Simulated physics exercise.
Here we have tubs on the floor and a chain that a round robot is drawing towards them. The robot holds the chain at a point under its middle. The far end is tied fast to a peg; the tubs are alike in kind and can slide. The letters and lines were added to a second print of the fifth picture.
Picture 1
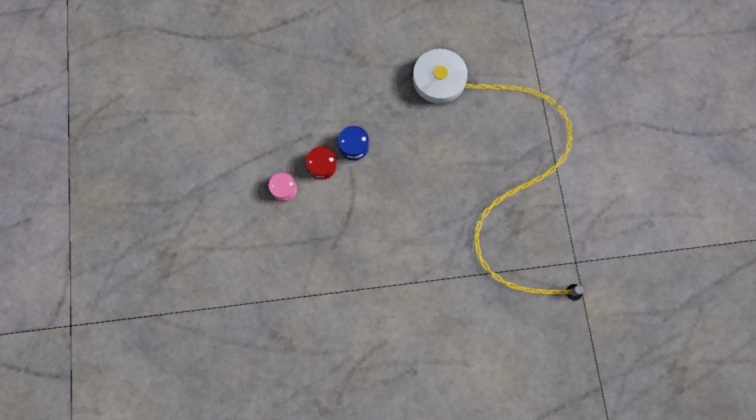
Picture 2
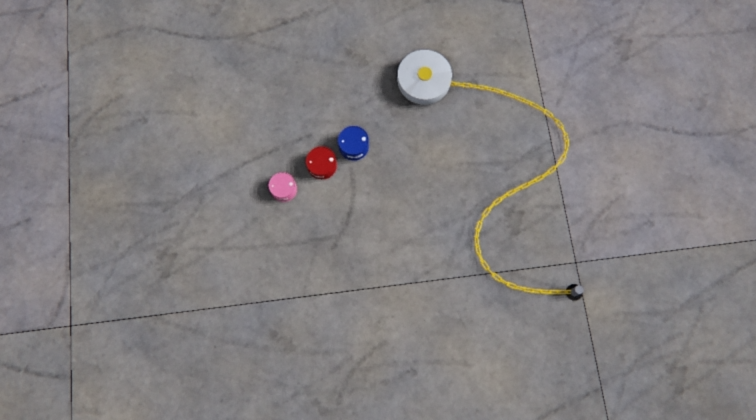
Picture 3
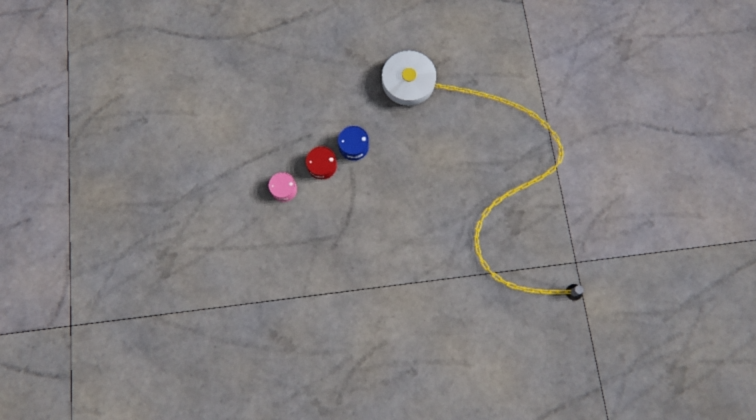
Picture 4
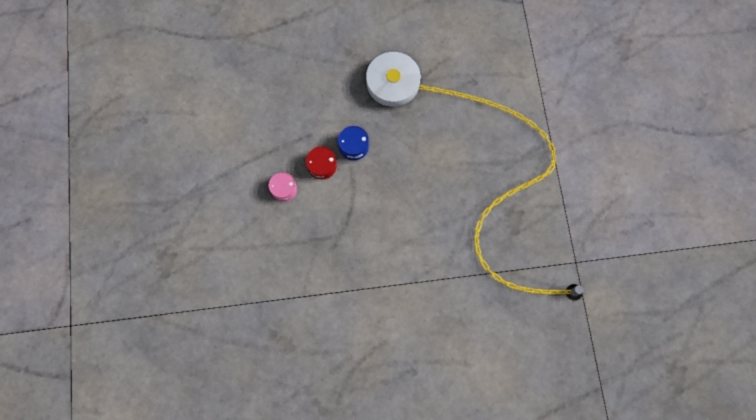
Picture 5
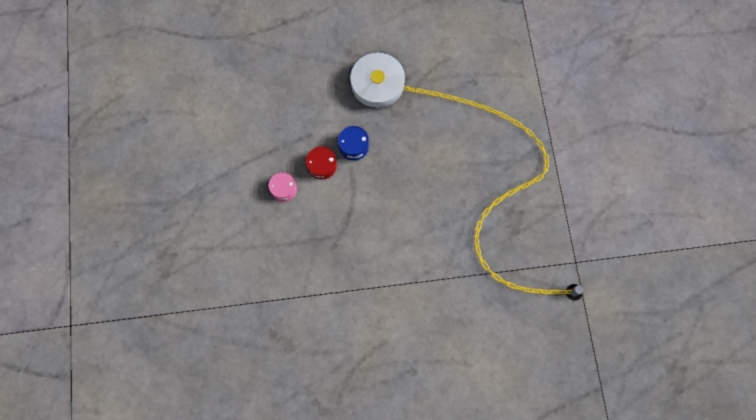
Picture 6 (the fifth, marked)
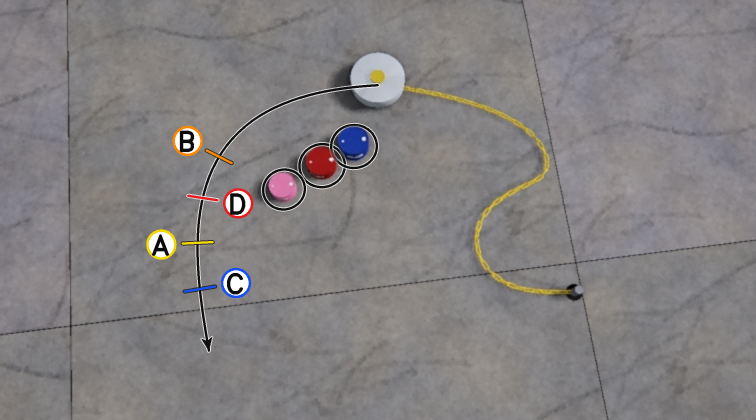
On a grey tiled floor, a round white device with a yellow centre sits above and to the right of three small pink, red and blue tubs. It slides steadily left, pulling the upper part of a curving yellow chain along, while the tubs and the chain's pegged end stay still.
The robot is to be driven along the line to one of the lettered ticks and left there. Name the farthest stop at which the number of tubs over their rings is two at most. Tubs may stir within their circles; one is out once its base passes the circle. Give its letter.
It can go as far as A.
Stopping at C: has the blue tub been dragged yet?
By then, yes.
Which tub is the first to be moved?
The blue tub.
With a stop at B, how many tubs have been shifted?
By then, none.
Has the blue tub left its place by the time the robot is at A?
Yes.
On the marked copy, A at (198, 243); B at (219, 157); C at (200, 289); D at (203, 198); the route from (378, 85) via (217, 161) to (209, 351).
With A. Early on, robot (284, 99).
Further on, robot (214, 159).
At the end, robot (195, 241); red tub (321, 169); blue tub (351, 170); one over the rings.
As for the rest, B is within the limit but short; C has three over the rings; D is within the limit but short.
